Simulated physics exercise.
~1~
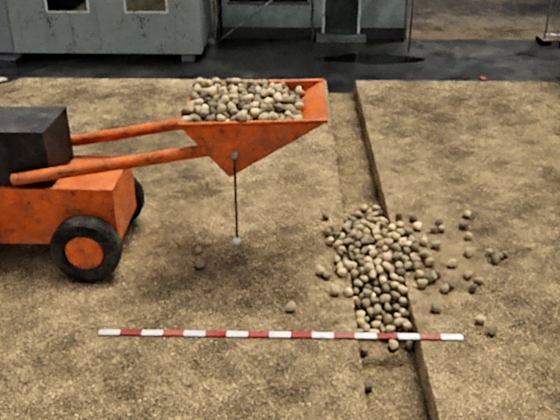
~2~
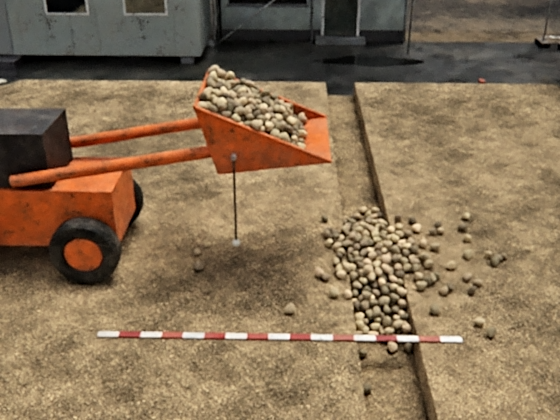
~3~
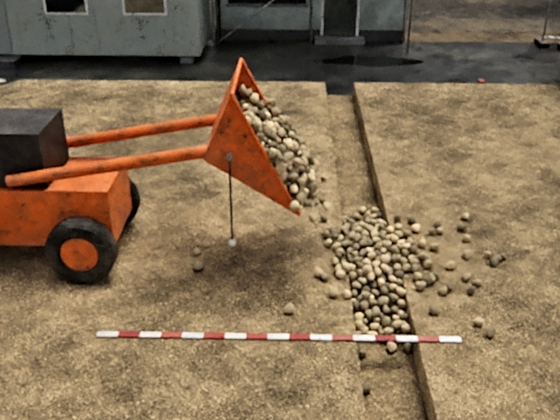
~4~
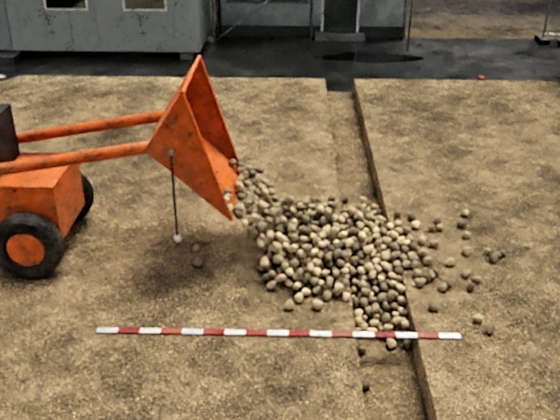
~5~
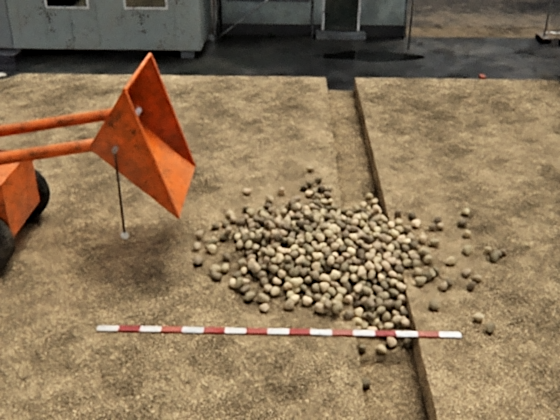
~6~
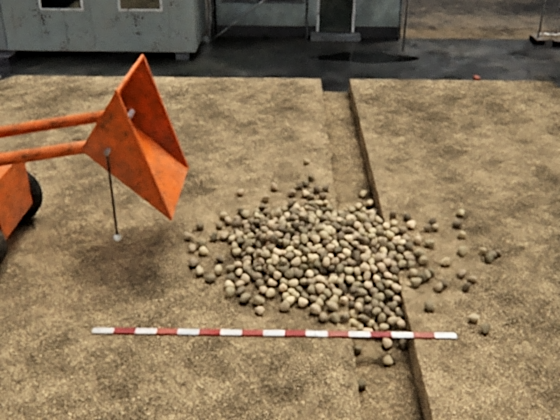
On a sandy floor crossed by a narrow trench, with grey buildings behind, an orange loader on the left holds a raised bucket heaped with rounded stones, while an earlier load lies in and around the trench beside a red and white staff. The bucket tips forward to the right, and the stones slide toward its lip. As it tilts steeply, they pour down, and the loader backs away to the left, spreading them short of the trench. The emptied bucket stays tilted, leaving a broad, low pile that stretches from the near side into the trench.
